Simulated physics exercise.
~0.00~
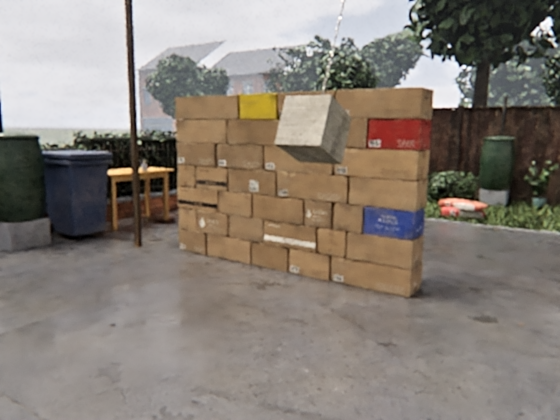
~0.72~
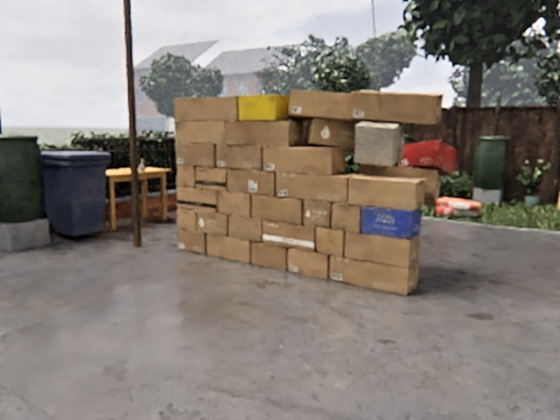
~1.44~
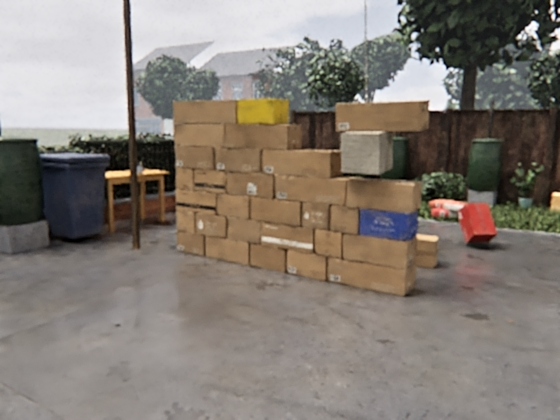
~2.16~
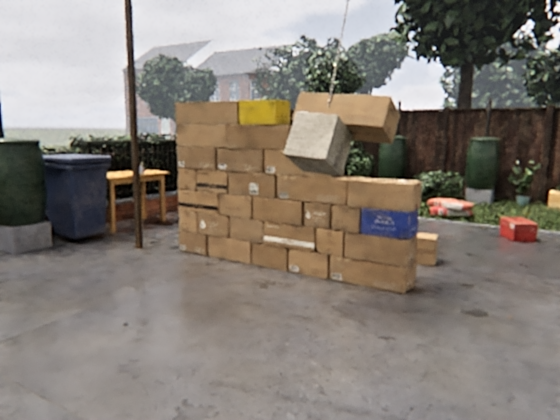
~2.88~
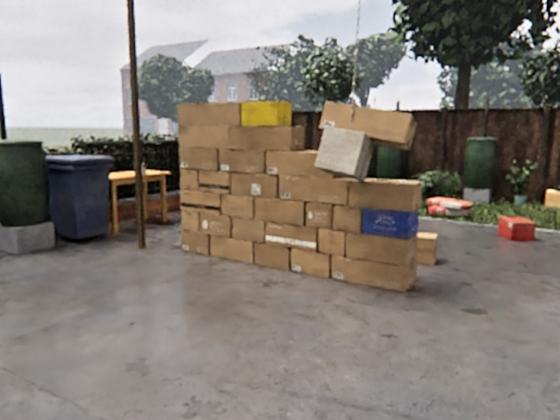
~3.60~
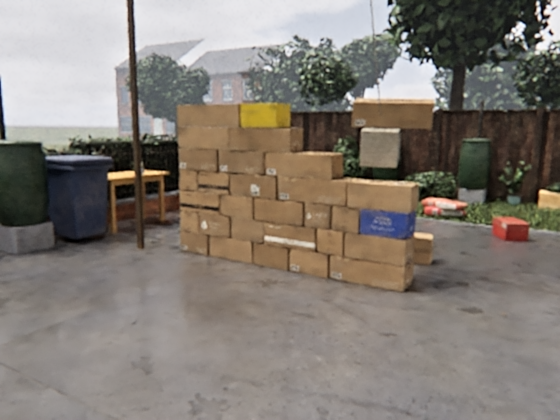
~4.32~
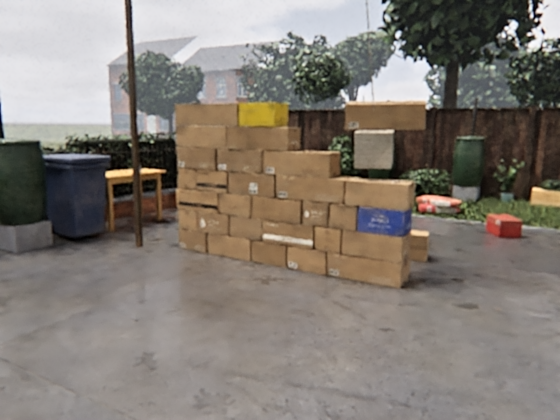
Paved yard with a swinging block knocking the red carton off a cardboard box wall, the blue and yellow cartons staying put.
